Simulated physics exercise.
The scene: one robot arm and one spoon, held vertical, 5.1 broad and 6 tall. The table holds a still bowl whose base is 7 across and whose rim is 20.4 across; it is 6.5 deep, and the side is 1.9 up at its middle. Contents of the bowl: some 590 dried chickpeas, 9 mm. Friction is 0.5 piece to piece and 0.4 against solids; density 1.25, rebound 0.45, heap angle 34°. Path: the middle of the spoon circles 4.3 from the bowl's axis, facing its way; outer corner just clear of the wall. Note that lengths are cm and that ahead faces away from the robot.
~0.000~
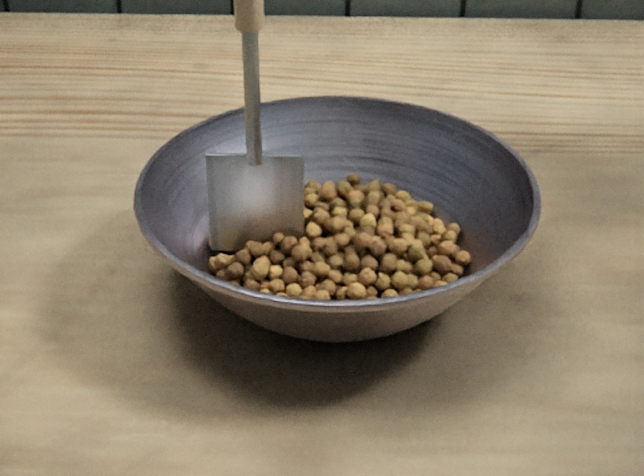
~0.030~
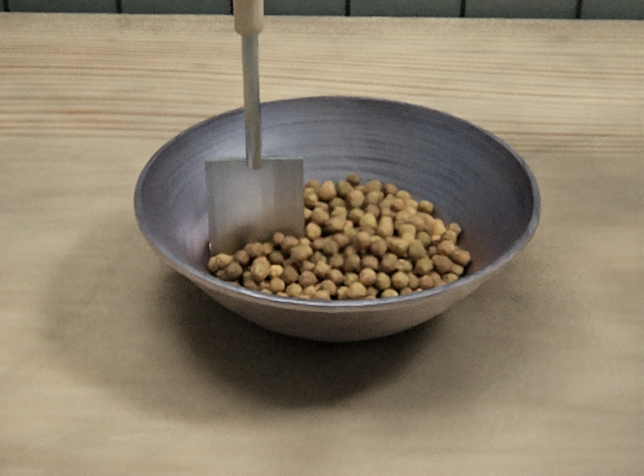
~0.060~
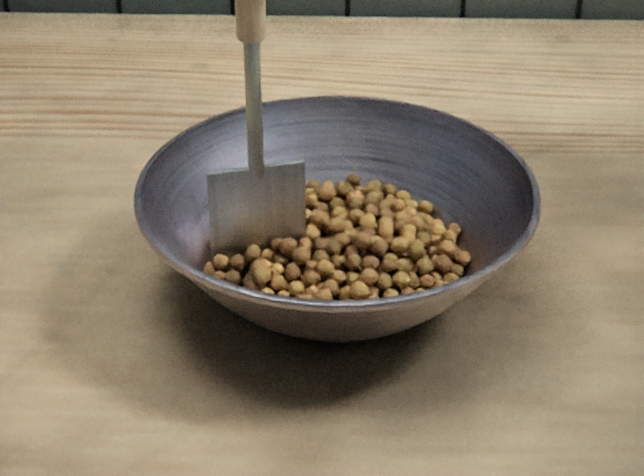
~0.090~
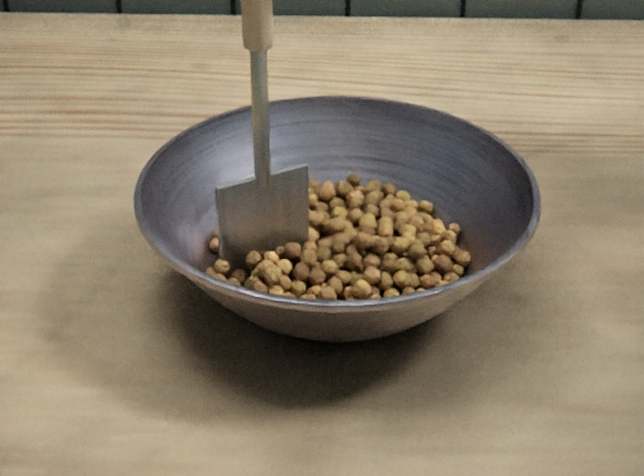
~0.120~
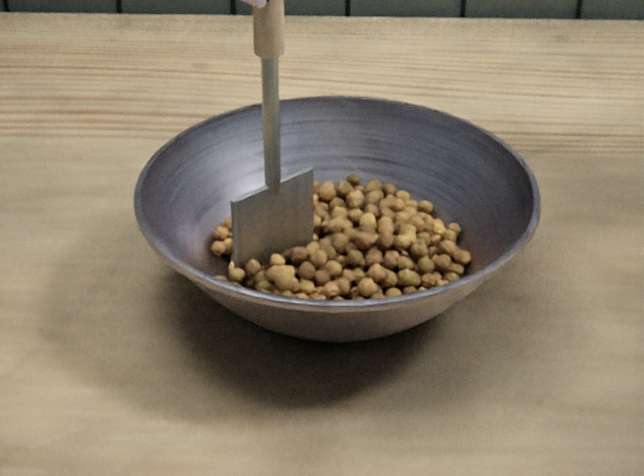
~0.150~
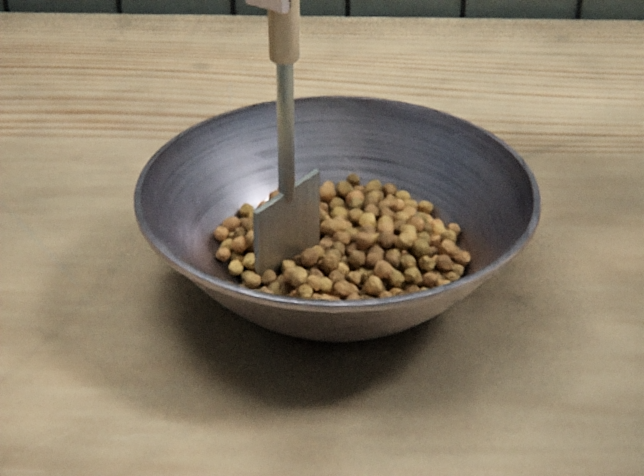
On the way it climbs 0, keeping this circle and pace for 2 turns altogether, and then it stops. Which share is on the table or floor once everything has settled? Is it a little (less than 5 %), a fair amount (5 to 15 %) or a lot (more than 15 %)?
A little, less than 5 %.
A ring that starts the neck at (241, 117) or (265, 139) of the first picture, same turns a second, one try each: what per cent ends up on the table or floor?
Roughly 0 % and 0 %.
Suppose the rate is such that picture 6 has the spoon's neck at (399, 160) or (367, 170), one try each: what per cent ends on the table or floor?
About 40 per cent, then about 25 per cent.
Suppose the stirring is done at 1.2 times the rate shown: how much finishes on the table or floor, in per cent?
I'd say about 0 %.
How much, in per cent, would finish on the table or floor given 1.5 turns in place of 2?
Estimate: Near 0 %.
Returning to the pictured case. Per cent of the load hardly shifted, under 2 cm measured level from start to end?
About 15 percent.
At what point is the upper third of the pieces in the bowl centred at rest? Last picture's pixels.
Looks like roughly (251, 254) to me.
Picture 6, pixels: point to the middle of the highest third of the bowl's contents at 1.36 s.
Roughly pixel (390, 183).
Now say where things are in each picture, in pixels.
The first picture shows spoon neck at (253, 129), 0° round; upper third of the load around (347, 242), from x 215 to 465, top at y 180; 588 in the bowl.
The second picture shows spoon neck at (253, 132), 5° round; upper third of the load around (346, 242), from x 215 to 465, top at y 180.
The third picture shows spoon neck at (255, 141), 17° round; upper third of the load around (343, 245), from x 210 to 465, top at y 180.
The fourth picture shows spoon neck at (262, 149), 30° round; upper third of the load around (340, 247), from x 215 to 465, top at y 180.
The fifth picture shows spoon neck at (272, 157), 43° round; upper third of the load around (339, 253), from x 220 to 465, top at y 180.
The sixth picture shows spoon neck at (287, 164), 56° round; upper third of the load around (341, 256), from x 220 to 465, top at y 180; 588 in the bowl.
By 0.76 s, 318° round, highest piece 7 above the table; 587 in the bowl, 1 on the table or floor.
By 1.36 s, 220° round, highest piece 7 above the table; 587 in the bowl, 1 on the table or floor.
By 1.87 s, 0° round, highest piece 7 above the table; 582 in the bowl, 5 on the table or floor, 1 in flight or on the tool.
By 2.57 s, 0° round, highest piece 7 above the table; 582 in the bowl, 6 on the table or floor.
Final count, 582 in the bowl, 6 on the table or floor. That is 1 % on the table or floor.
